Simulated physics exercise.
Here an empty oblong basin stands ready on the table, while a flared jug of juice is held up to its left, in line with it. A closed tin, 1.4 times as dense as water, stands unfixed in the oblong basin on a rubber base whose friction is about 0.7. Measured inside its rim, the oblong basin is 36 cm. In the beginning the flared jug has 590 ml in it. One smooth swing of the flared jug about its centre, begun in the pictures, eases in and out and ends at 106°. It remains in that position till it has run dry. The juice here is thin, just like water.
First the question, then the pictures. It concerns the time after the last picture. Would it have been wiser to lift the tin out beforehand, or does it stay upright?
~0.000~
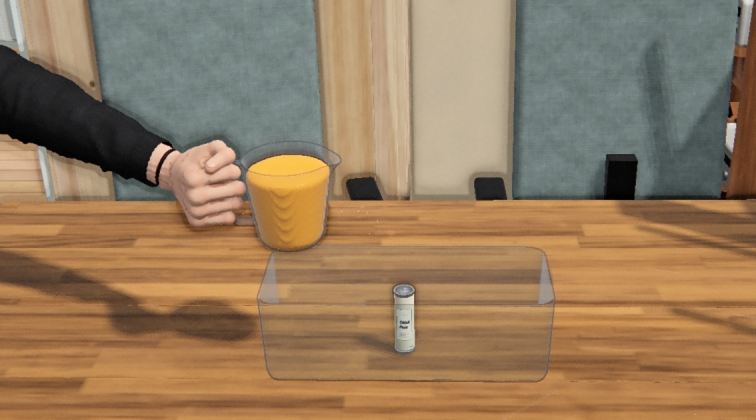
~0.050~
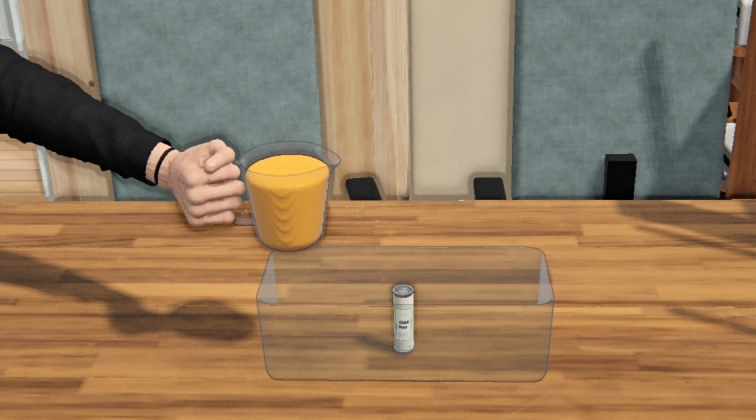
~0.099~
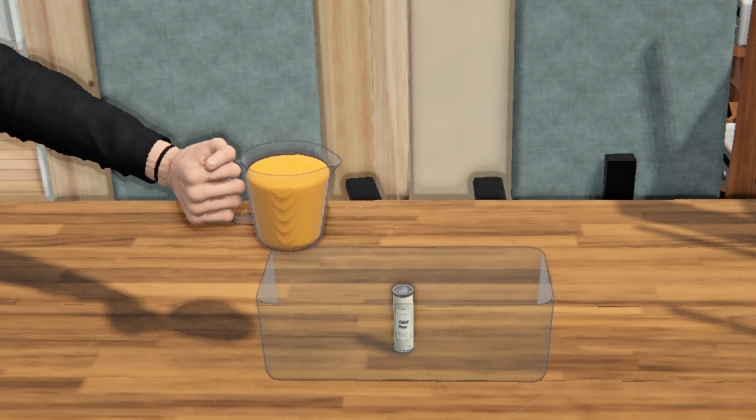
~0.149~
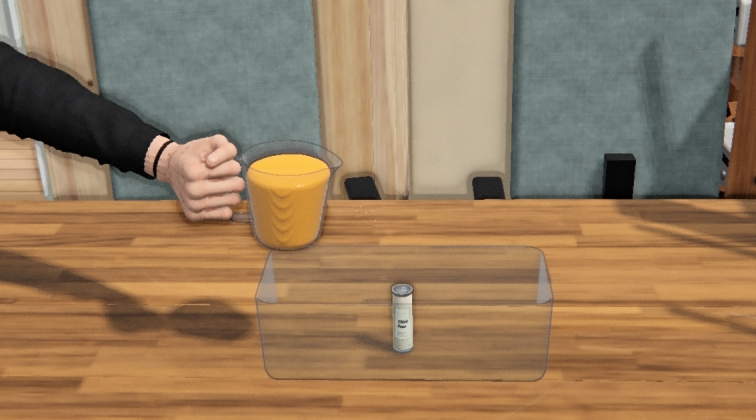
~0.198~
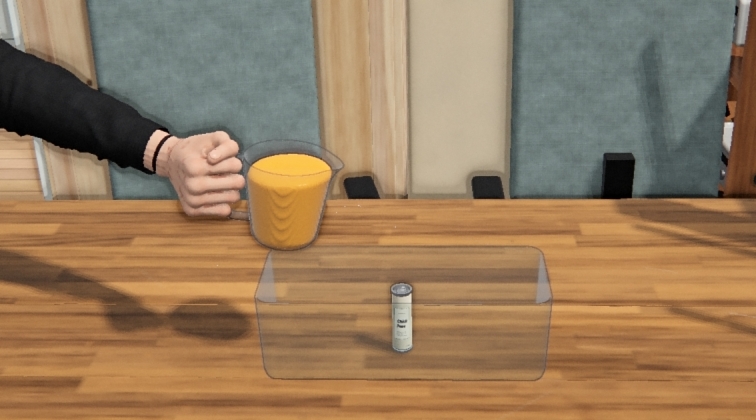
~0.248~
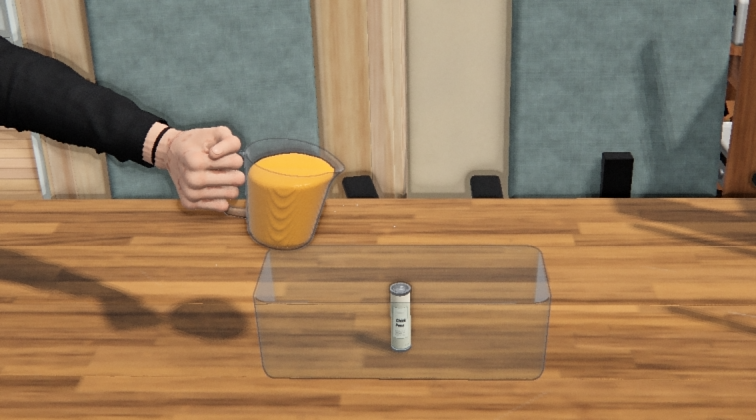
It fails to stay erect.
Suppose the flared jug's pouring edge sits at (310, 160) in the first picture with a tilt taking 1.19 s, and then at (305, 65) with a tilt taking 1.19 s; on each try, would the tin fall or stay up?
First it stays on its base; then it tips over.
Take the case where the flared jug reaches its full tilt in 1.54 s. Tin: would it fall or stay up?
After the tilt, the tin has tipped over.
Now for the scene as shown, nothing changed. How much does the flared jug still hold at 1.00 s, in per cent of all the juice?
What remains is about 16 percent of it all.
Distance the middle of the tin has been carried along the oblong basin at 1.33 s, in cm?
The tin is about 8 cm from where it started.
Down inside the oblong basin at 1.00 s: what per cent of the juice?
I'd put it at roughly 72 per cent.
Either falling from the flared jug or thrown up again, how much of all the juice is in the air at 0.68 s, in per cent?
I'd say close to 18 per cent.
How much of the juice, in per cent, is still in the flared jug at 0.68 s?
I'd estimate some 74 % remains.
After 0.68 s the tilt is 65° and 73 per cent is still to pour; the tin stands where it began.
After 1.00 s the tilt is 99° and 17 per cent is still to pour; the tin stands 1 cm from where it began.
After 1.33 s the tilt is 106° and 0 per cent is still to pour; the tin lies on its side.
After 1.69 s the tilt is 106° and 0 per cent is still to pour; the tin lies on its side.
In the end the tin lies on its side.
